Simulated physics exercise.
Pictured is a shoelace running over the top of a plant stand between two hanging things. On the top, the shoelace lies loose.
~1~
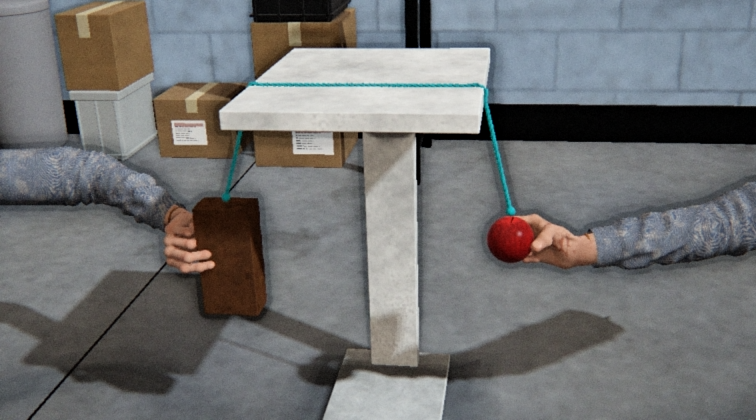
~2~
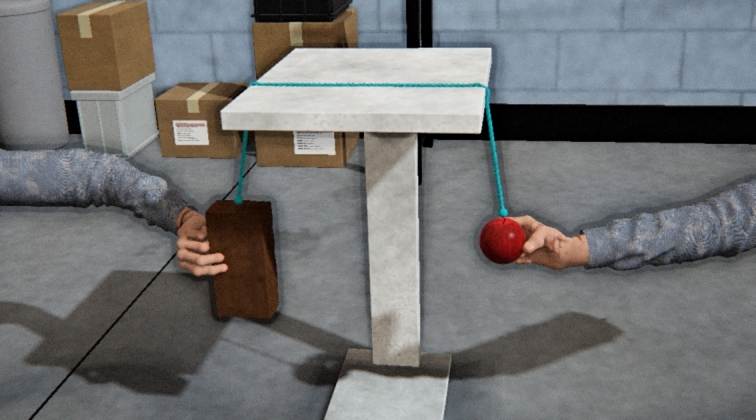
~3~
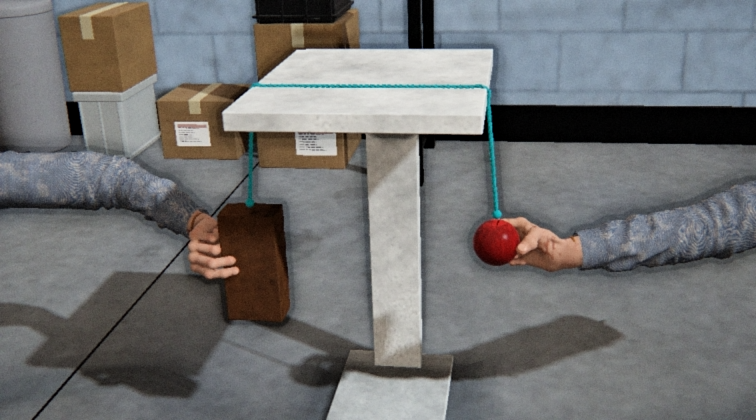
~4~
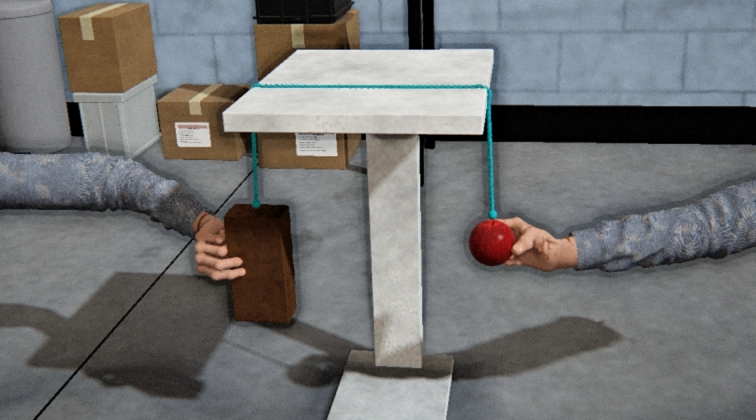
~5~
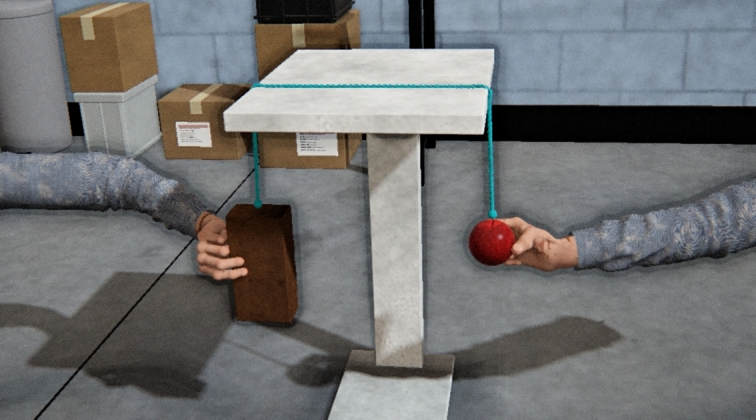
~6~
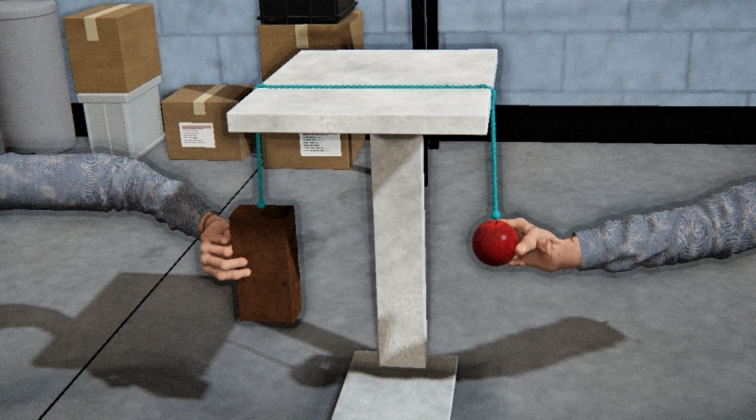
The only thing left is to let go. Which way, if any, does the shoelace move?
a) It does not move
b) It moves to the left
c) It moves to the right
The answer is b.
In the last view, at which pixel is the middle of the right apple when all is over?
I'd say it finishes somewhere around (135, 399).
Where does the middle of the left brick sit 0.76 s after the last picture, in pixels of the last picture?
I'd put it somewhere near (305, 394) in the last view.
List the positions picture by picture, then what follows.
In the first frame, left brick (231, 257); right apple (511, 240); shoelace over the top (367, 85).
In the second frame, left brick (244, 259); right apple (503, 241).
In the third frame, left brick (255, 262); right apple (497, 242).
In the fourth frame, left brick (261, 264); right apple (492, 243).
In the fifth frame, left brick (263, 263); right apple (492, 243).
In the sixth frame, left brick (267, 264); right apple (495, 243); shoelace over the top (374, 87).
Then, 0.76 s later than the last view, left brick down on the floor near (305, 394); right apple pulled up onto the top near (255, 64).
Then, 1.30 s later than the last view, left brick down on the floor near (297, 396); right apple down on the floor near (123, 413).
Finally, left brick down on the floor near (299, 395); right apple down on the floor near (135, 399). The shoelace sinks on the left side.
